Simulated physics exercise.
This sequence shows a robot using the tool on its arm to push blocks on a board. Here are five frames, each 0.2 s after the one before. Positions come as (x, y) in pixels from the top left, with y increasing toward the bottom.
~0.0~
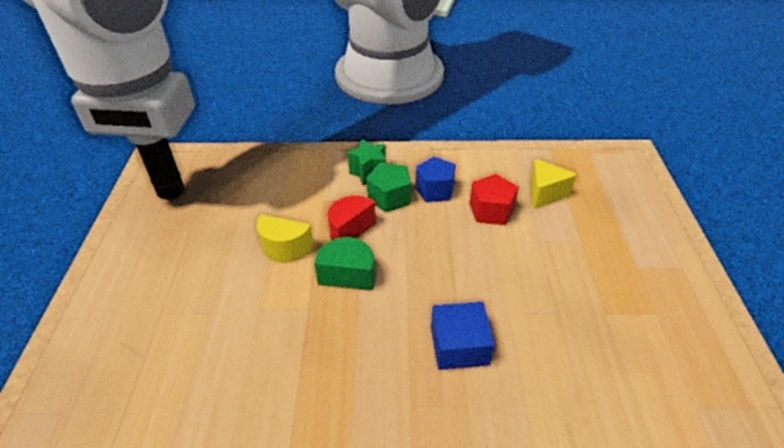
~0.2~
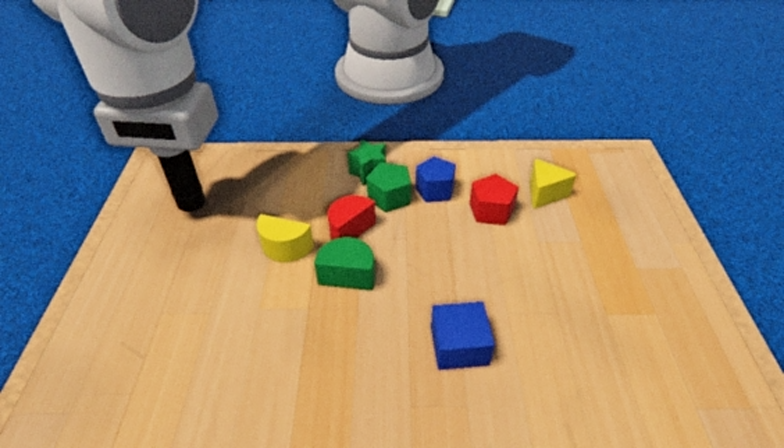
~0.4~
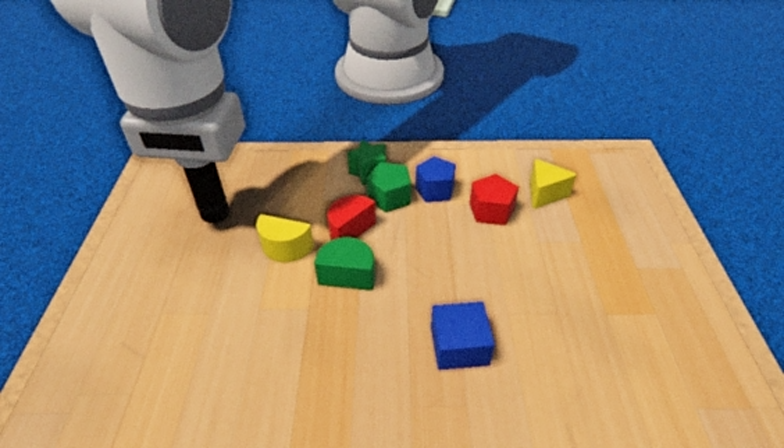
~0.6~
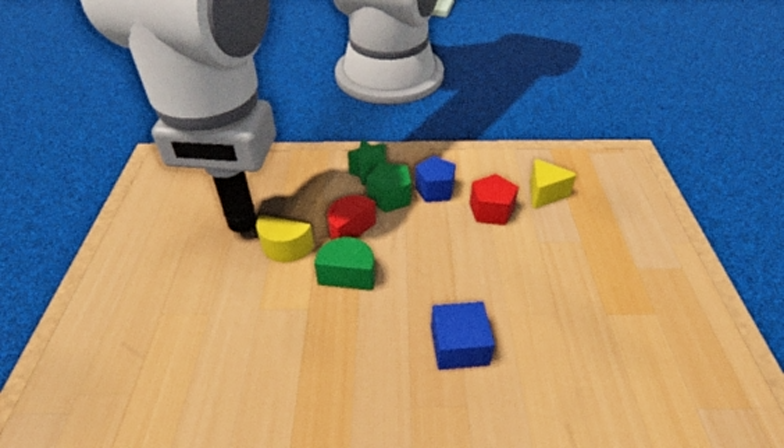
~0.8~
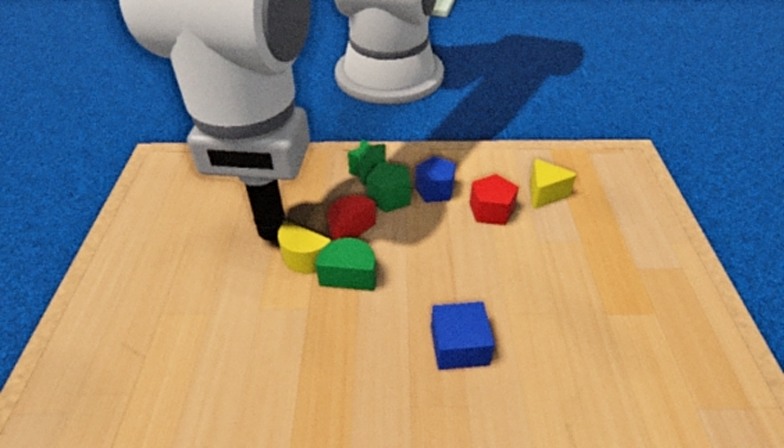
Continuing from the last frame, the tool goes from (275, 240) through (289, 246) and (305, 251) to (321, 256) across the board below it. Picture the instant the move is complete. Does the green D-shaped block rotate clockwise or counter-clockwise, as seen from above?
Counterclockwise from above.
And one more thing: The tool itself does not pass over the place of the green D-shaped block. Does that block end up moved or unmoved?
That block is shifted.
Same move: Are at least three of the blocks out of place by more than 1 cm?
The answer is no.
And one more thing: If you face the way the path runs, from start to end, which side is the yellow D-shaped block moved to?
Sideways shift: Right.
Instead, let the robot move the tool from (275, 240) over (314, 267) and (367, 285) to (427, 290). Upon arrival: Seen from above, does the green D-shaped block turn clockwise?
Final answer: No.
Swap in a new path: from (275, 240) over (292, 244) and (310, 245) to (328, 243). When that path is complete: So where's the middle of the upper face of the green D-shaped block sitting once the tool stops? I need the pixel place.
Its top middle is near (371, 273).
What follows on the original path. Halfway along, tool at (296, 240); yellow D-shaped block at (319, 250), turned 15° clockwise; green D-shaped block at (370, 268), turned 15° anticlockwise.
At the end, tool at (319, 247); yellow D-shaped block at (332, 263), turned 40° clockwise; green D-shaped block at (381, 278), turned 40° anticlockwise; red D-shaped block in place.
